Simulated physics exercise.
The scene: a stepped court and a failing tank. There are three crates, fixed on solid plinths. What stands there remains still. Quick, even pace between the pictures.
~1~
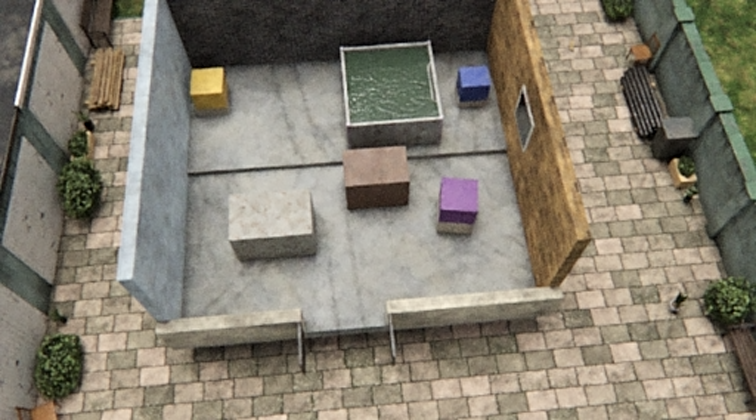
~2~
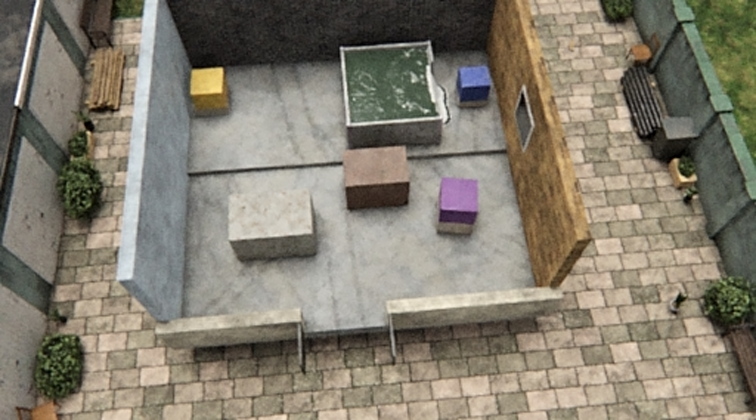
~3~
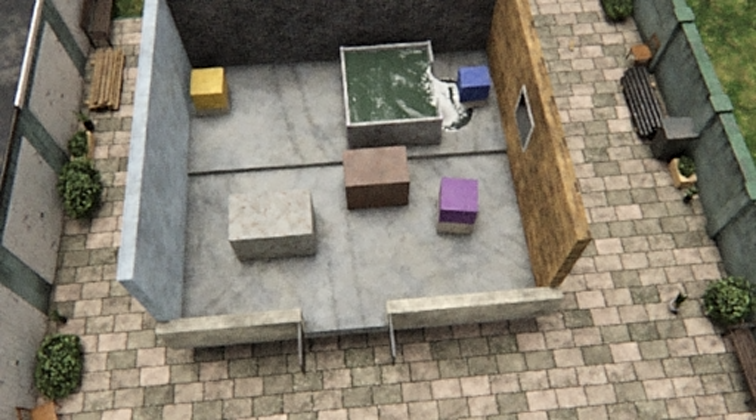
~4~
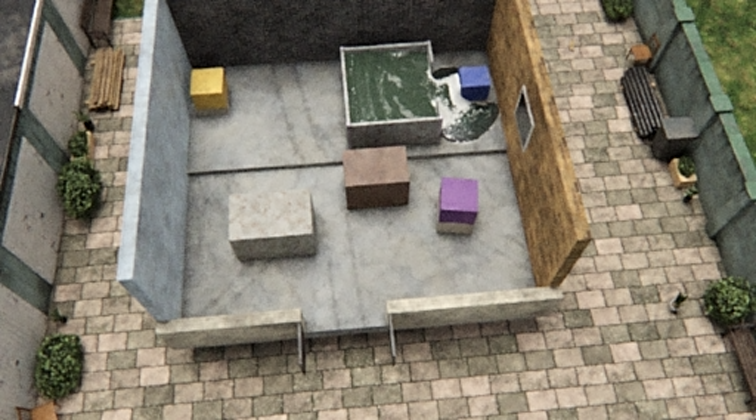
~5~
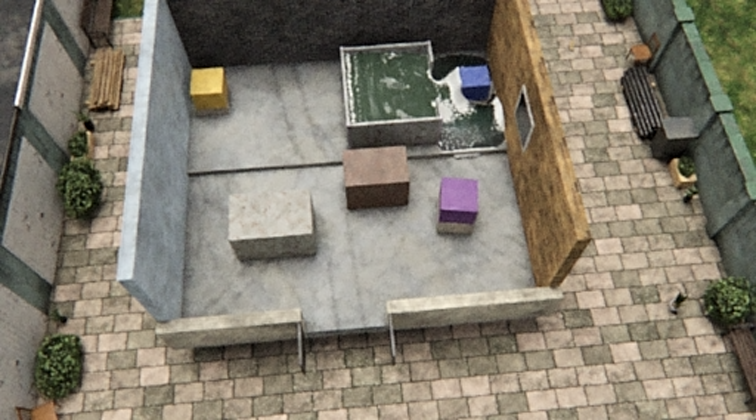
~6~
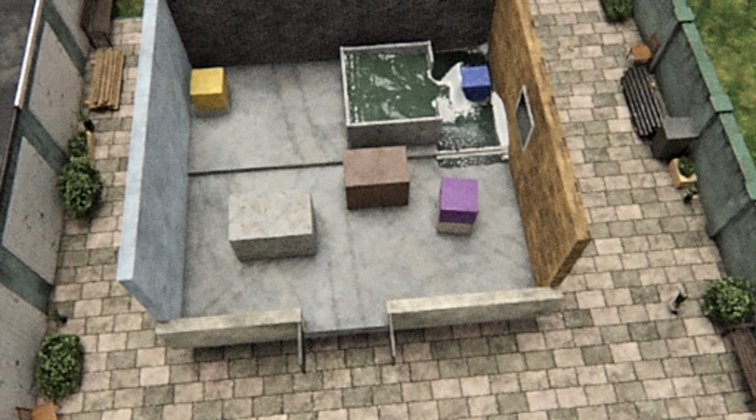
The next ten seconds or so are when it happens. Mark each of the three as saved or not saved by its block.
Purple crate - saved; yellow crate - saved; blue crate - not saved.
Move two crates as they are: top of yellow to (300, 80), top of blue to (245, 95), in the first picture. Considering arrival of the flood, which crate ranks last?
I'd say it is the one in blue.
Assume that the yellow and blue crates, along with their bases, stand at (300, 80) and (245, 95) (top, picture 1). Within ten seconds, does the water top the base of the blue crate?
Then: The blue one remains dry.
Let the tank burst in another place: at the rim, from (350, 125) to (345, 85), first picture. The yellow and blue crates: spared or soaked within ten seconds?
The yellow one is topped; the blue one is safe.
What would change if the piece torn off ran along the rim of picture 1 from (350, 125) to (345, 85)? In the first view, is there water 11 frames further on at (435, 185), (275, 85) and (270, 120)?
Spot one spared, spot two inundated, spot three inundated.
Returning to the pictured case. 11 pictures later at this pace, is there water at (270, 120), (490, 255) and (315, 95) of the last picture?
Result by point, in sequence: Unwetted, then waterlogged, then unwetted.
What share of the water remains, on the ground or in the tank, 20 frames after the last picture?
That works out to about 100 per cent.
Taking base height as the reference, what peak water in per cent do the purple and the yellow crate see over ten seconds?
Roughly 40 percent, then 70 percent.
A moment on, water covers 20 % of the floor; the purple crate water round its plinth, the yellow crate not reached, the blue crate water round its plinth.
Next, water covers 30 % of the floor; the purple crate water round its plinth, the yellow crate not reached, the blue crate water round its plinth.
Then, water covers 45 % of the floor; the purple crate water round its plinth, the yellow crate water round its plinth, the blue crate water round its plinth.
Later, water covers 85 % of the floor; the purple crate water round its plinth, the yellow crate water round its plinth, the blue crate water round its plinth.
In the end, water covers 95 % of the floor; the purple crate stayed above the water, the yellow crate stayed above the water, the blue crate was topped.
